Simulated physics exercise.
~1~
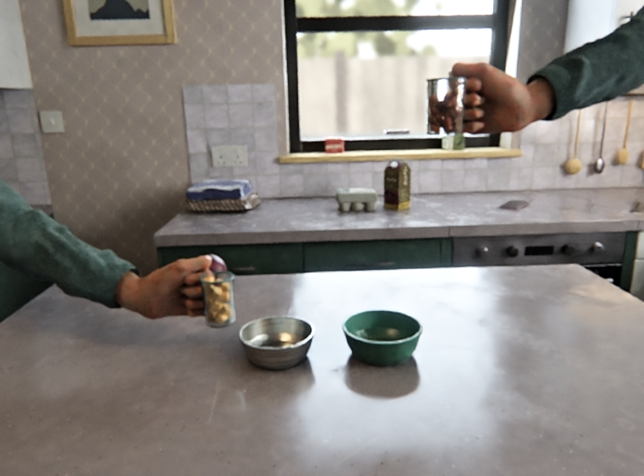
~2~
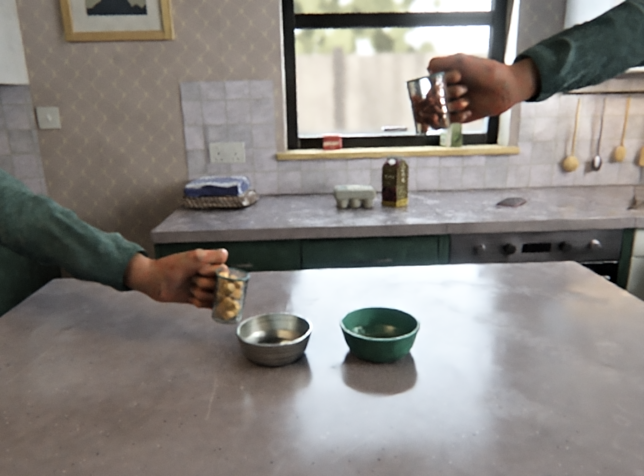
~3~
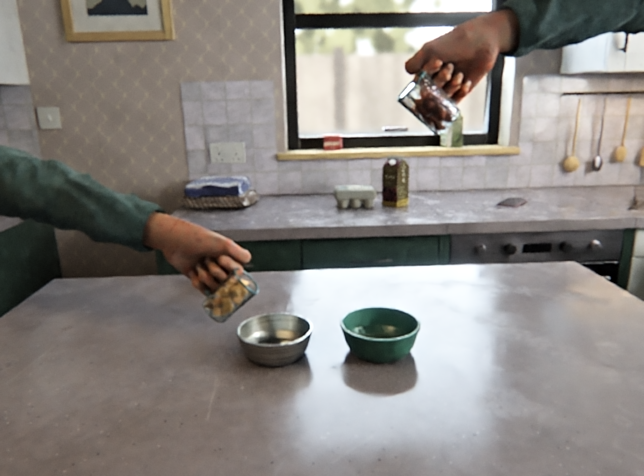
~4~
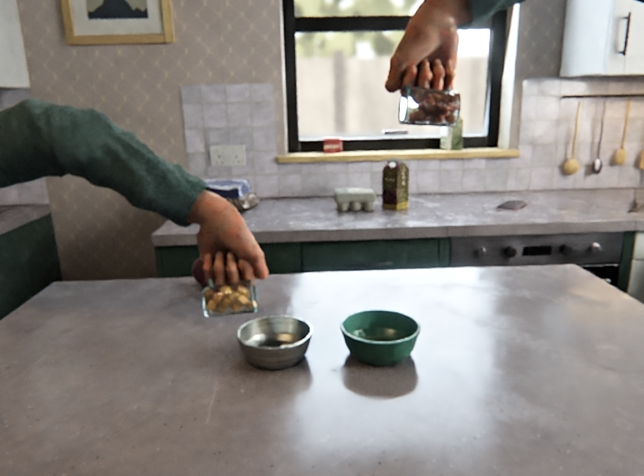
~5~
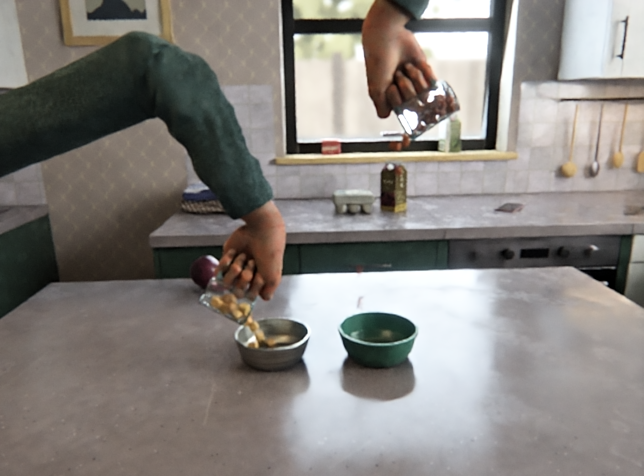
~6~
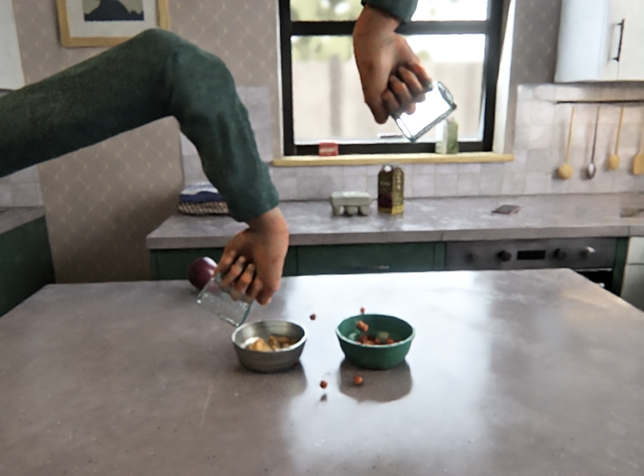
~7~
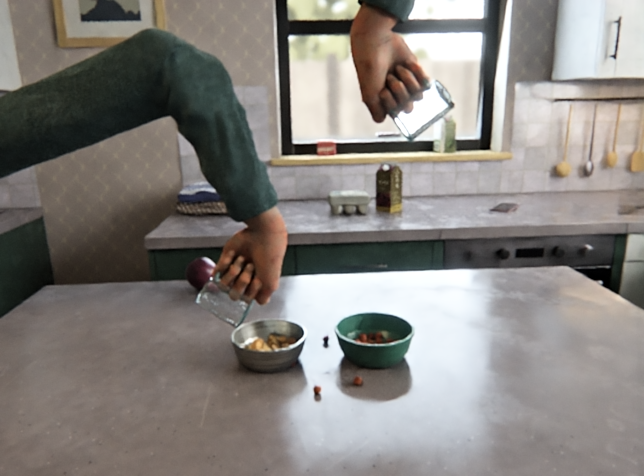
In a kitchen, two hands tip clear cups, filling both bowls but scattering some red pieces.
